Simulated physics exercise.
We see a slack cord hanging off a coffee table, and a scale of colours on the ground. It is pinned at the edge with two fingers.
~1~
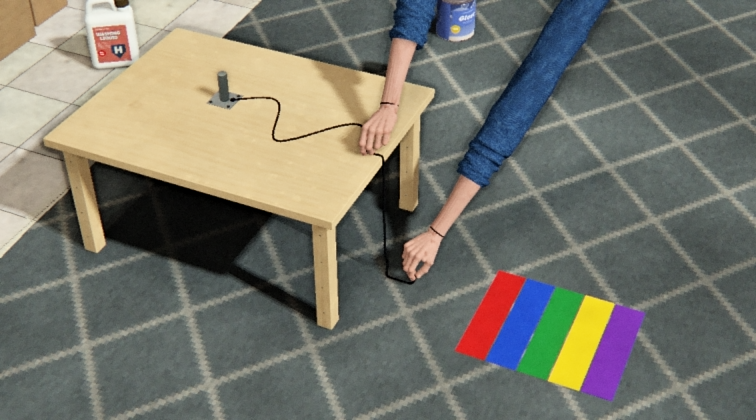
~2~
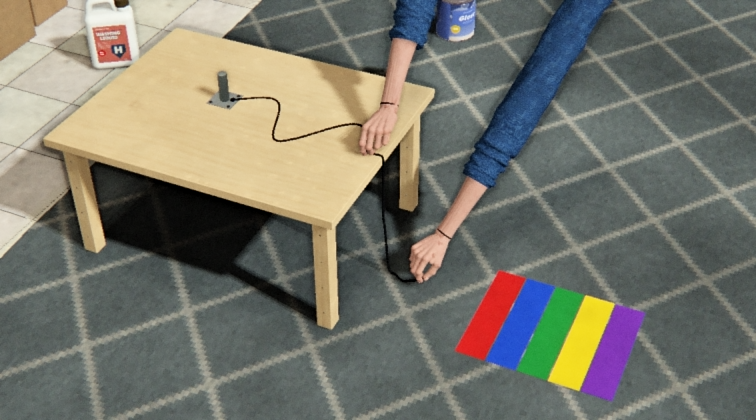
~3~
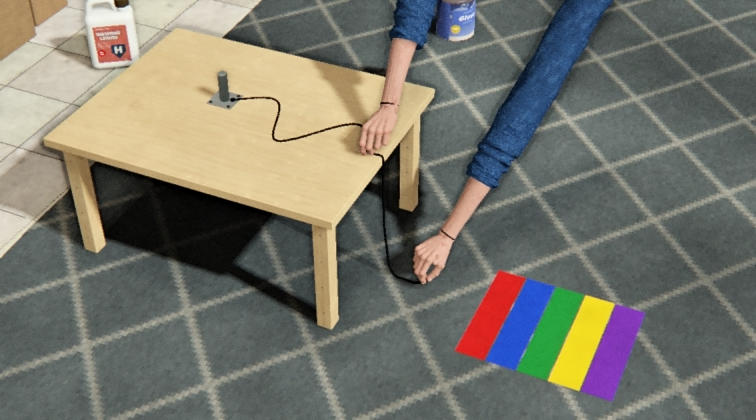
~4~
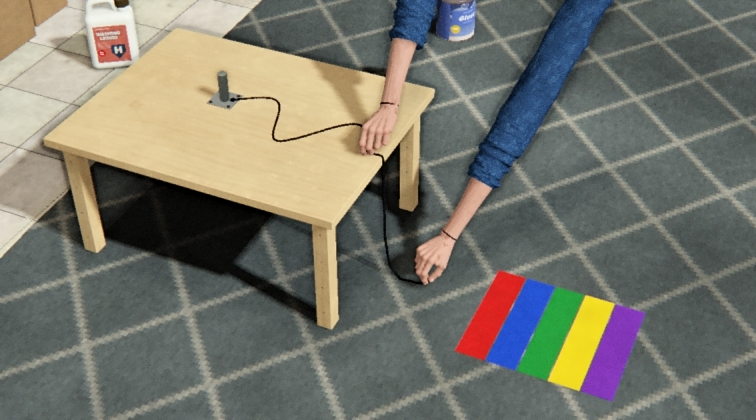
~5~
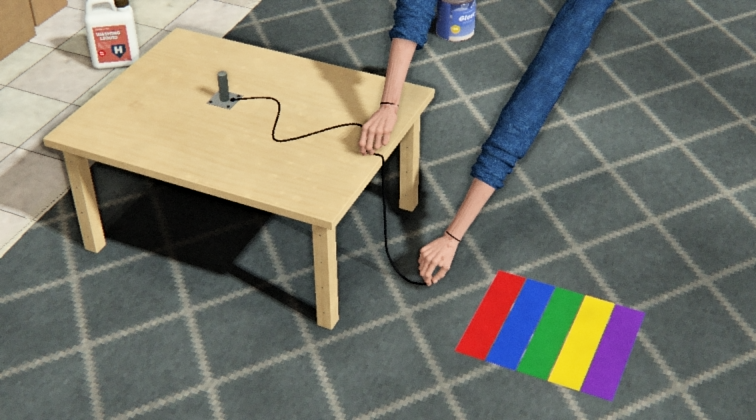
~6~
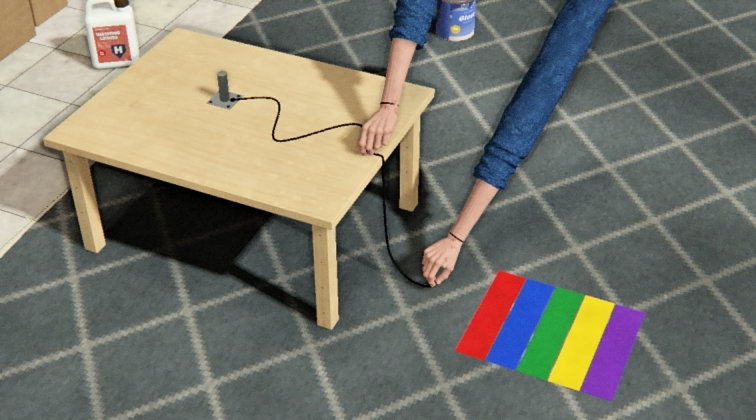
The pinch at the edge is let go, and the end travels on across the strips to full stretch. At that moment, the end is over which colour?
Over purple.
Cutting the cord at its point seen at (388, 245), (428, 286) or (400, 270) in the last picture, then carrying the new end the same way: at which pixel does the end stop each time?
I'd put it around (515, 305) for the first cut, (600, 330) for the second and (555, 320) for the third.
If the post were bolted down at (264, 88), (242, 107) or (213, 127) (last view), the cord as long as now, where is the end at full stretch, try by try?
Try 1 about (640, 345), try 2 about (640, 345), try 3 about (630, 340).
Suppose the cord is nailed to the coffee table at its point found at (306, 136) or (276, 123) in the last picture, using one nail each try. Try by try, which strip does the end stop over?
For the first it's green, and for the second it's yellow.
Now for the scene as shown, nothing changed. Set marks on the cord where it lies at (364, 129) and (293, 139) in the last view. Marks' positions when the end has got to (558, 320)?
You'll see them at (392, 186) and then at (345, 140).
Soon after, end near (558, 320); over green.
After that, end near (594, 330); over yellow.
At the stop, end near (616, 337); over purple. The purple one.
